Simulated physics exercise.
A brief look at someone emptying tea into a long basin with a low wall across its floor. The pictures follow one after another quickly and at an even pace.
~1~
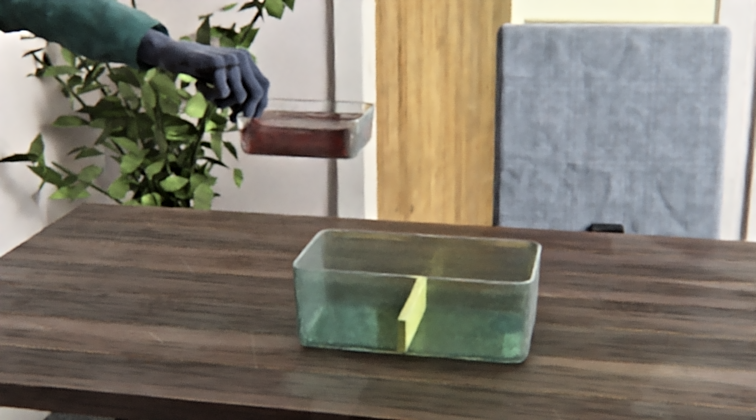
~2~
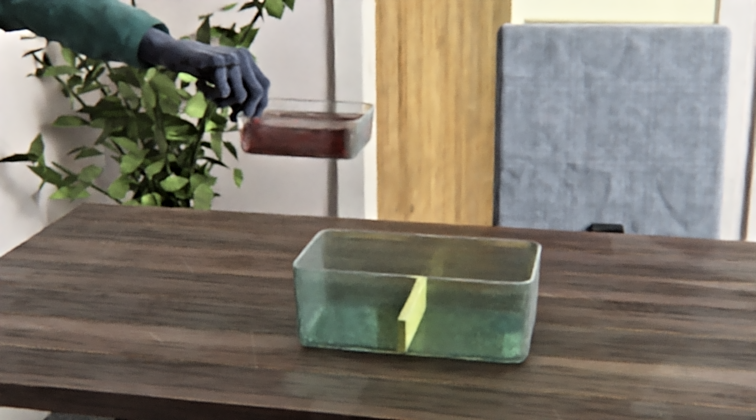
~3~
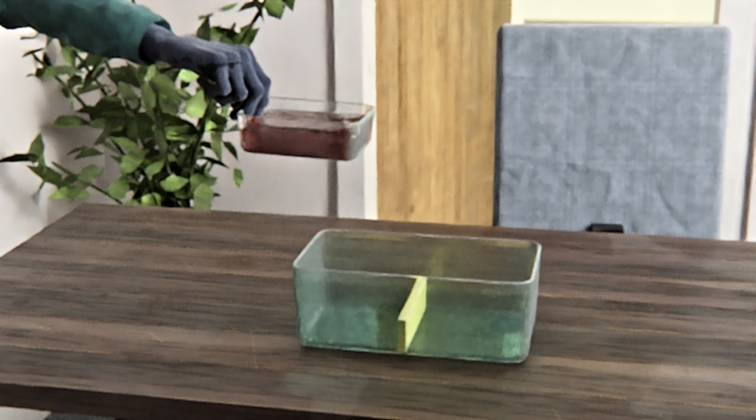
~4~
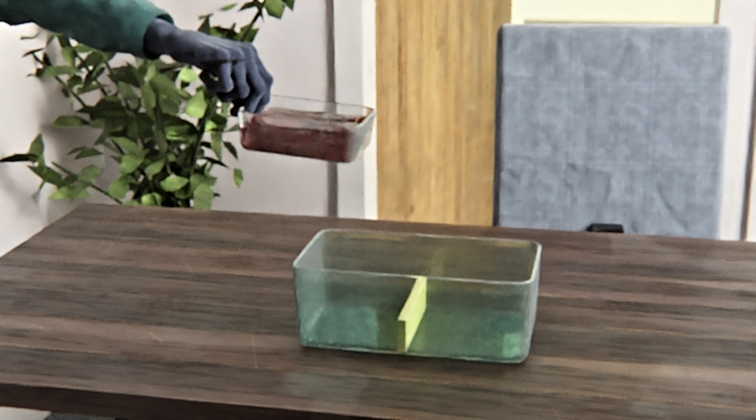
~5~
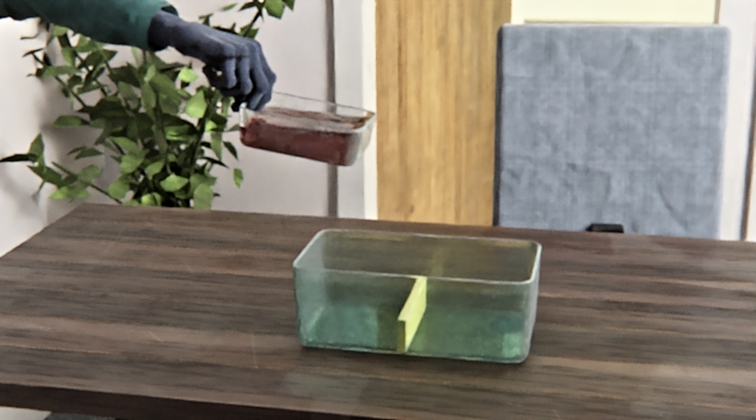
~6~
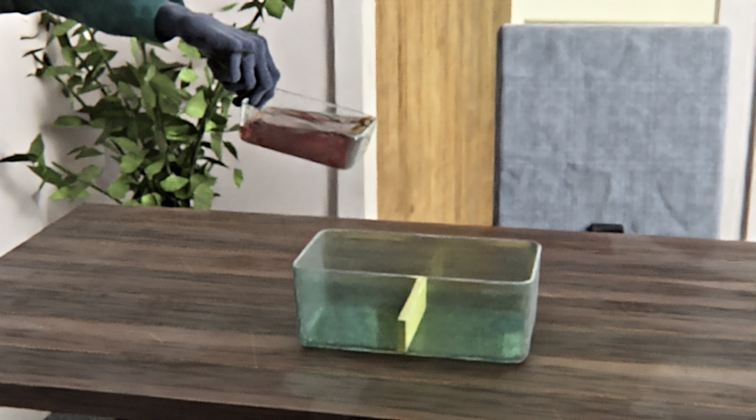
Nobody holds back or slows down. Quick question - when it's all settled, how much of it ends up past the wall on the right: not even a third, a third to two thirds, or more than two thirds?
I'd say a third to two thirds.
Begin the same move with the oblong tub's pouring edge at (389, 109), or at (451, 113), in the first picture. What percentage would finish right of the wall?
Result, first then second: About 70 % and about 85 %.
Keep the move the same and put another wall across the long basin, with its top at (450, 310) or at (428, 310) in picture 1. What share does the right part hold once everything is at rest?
First try close to 10 percent, second try close to 40 percent.
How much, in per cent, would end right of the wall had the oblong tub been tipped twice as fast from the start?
It comes to about 45 per cent.
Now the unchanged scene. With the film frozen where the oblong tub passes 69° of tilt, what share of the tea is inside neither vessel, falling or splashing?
Estimated at 40 per cent or so.
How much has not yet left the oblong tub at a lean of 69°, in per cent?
It still holds around 20 per cent there.
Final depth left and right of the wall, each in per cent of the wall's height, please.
Roughly 20 left of the wall, roughly 30 right of it.
A moment on, the oblong tub is tipped part way and 18 per cent is still to pour, 6 is left of the wall and 34 right of it.
Next, the oblong tub is tipped right over and 2 per cent is still to pour, 34 is left of the wall and 57 right of it.
Then the oblong tub is tipped right over and 0 per cent is still to pour, 39 is left of the wall and 58 right of it.
Later the oblong tub is tipped right over and 0 per cent is still to pour, 39 is left of the wall and 58 right of it.
In the end 39 per cent lies left of the wall, 58 right of it and 3 outside.
